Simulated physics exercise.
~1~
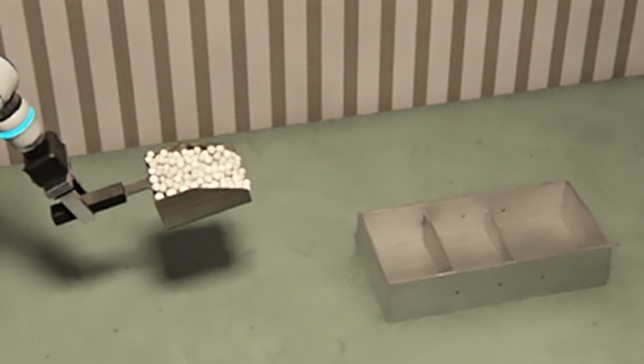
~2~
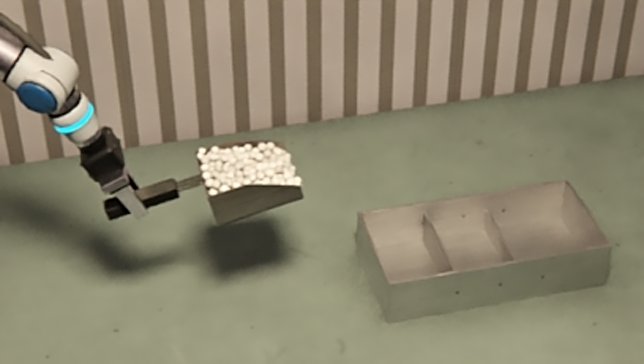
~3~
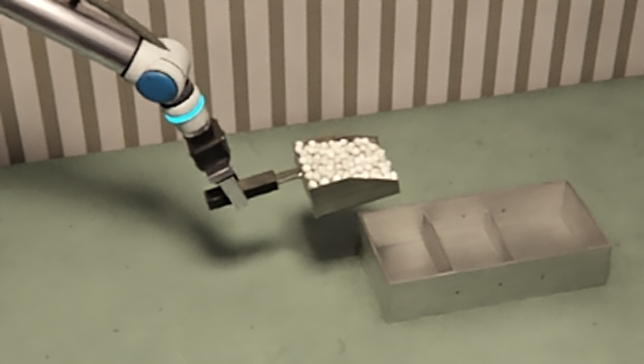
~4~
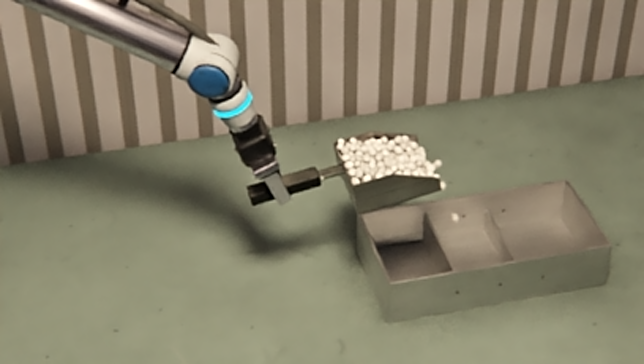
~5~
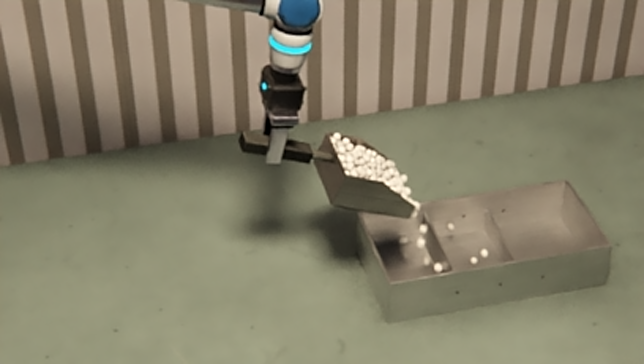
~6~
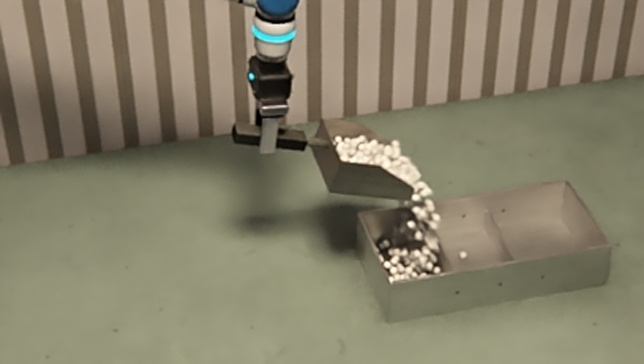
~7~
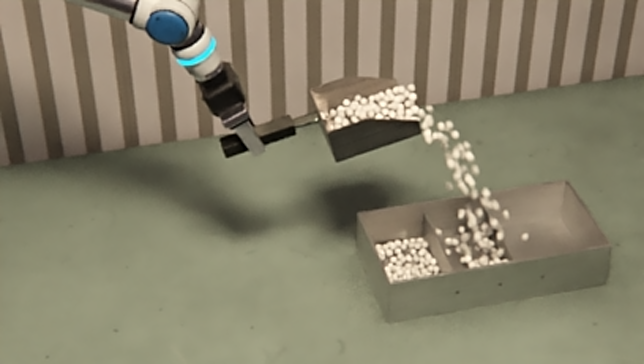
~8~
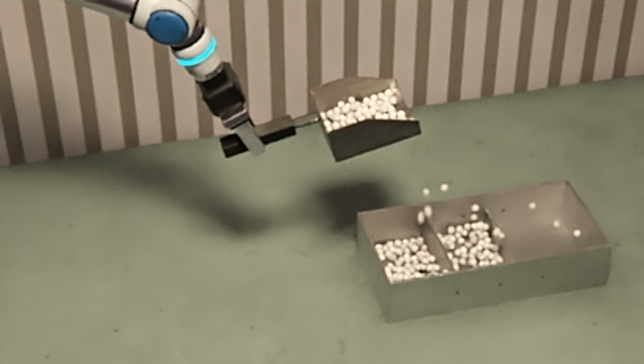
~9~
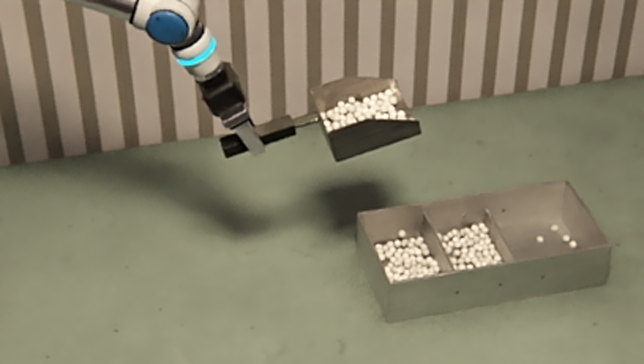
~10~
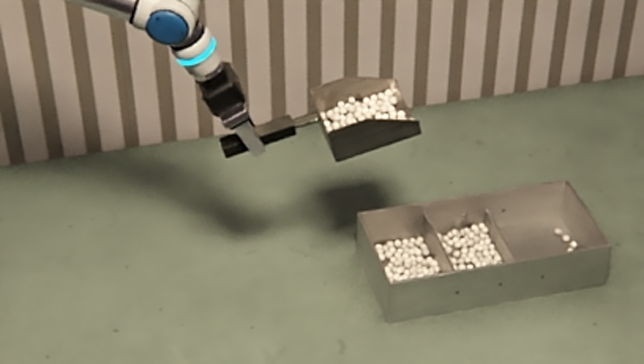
A robot arm with blue and cyan joints carries a grey scoop heaped with white beads rightward toward an open grey box divided into three compartments. The view looks down from the front at a green floor before a striped wall. Over the box's left end, a few beads spill, then the scoop tips forward and pours a stream into the left compartment. It rises while the stream shifts to the middle one, then tilts back, and several stray beads land in the right compartment. The scoop ends still, partly full, with two compartments holding piles.
